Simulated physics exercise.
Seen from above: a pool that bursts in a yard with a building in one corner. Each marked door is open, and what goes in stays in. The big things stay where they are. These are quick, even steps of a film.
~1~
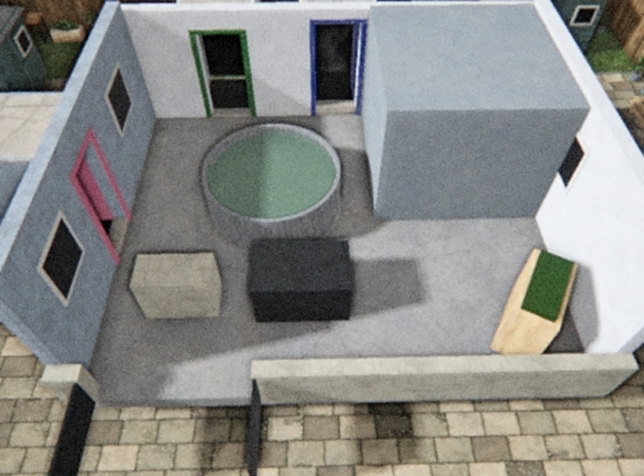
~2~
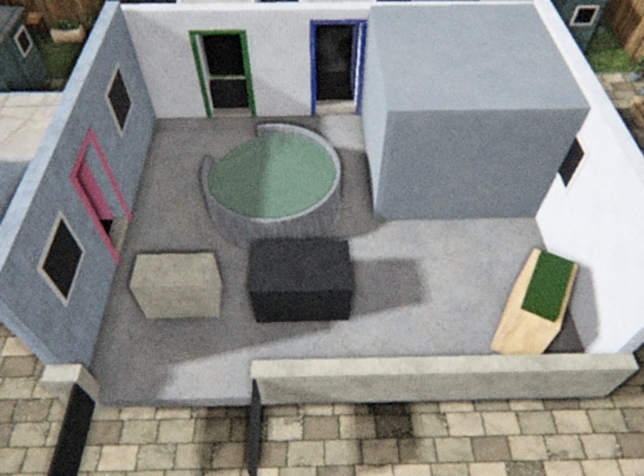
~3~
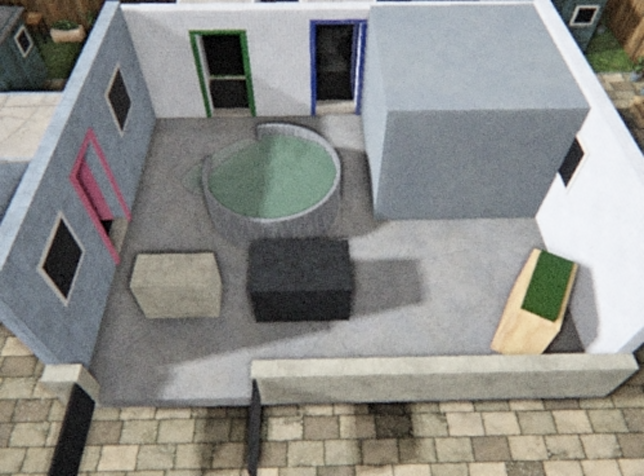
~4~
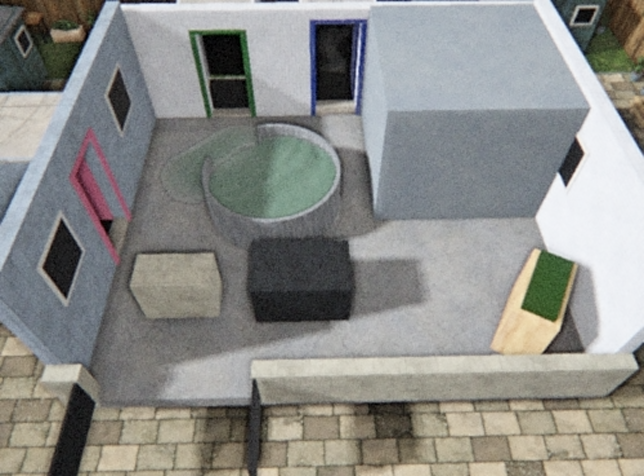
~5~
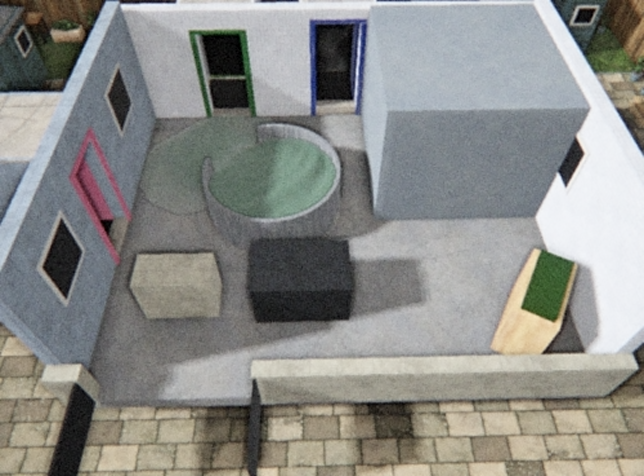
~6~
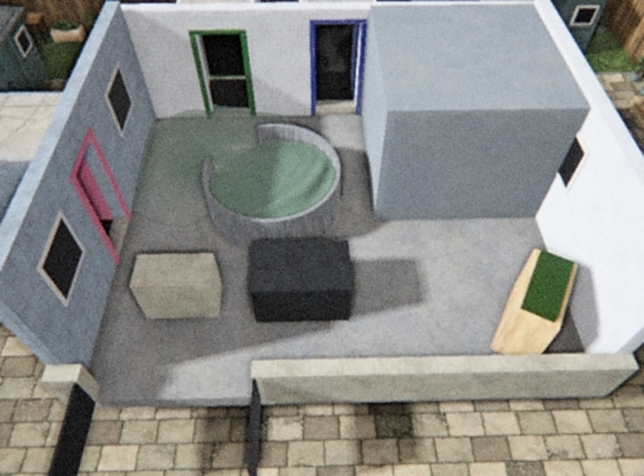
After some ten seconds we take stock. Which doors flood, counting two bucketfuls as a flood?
One by one: The pink door admits no more than that; the green door lets in a lot; the blue door admits no more than that.
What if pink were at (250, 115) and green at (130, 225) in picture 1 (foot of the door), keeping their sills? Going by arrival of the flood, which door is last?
The door marked blue.
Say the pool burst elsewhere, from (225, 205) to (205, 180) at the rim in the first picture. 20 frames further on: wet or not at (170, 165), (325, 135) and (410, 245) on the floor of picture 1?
As listed: Under water, free of water, no water.
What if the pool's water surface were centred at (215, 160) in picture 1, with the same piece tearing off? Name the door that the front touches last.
The blue-painted one.
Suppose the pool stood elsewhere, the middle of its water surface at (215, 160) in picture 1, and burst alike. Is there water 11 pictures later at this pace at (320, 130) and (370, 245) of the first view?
In turn: Awash, clear.
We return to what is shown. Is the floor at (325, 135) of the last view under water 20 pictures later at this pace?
At that place: Under water.
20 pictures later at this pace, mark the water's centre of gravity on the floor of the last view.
Roughly at (229, 183).
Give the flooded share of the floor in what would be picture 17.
Roughly 30 per cent.
A moment on, water covers 20 % of the floor; the pink door wet at the sill, nothing in, the green door far over two buckets in, the blue door wet at the sill, nothing in.
Next, water covers 30 % of the floor; the pink door wet at the sill, nothing in, the green door far over two buckets in, the blue door wet at the sill, nothing in.
Then, water covers 45 % of the floor; the pink door wet at the sill, nothing in, the green door far over two buckets in, the blue door wet at the sill, nothing in.
Later, water covers 65 % of the floor; the pink door wet at the sill, nothing in, the green door far over two buckets in, the blue door wet at the sill, nothing in.
In the end, water covers 90 % of the floor; the pink door wet at the sill, nothing in, the green door far over two buckets in, the blue door wet at the sill, nothing in.
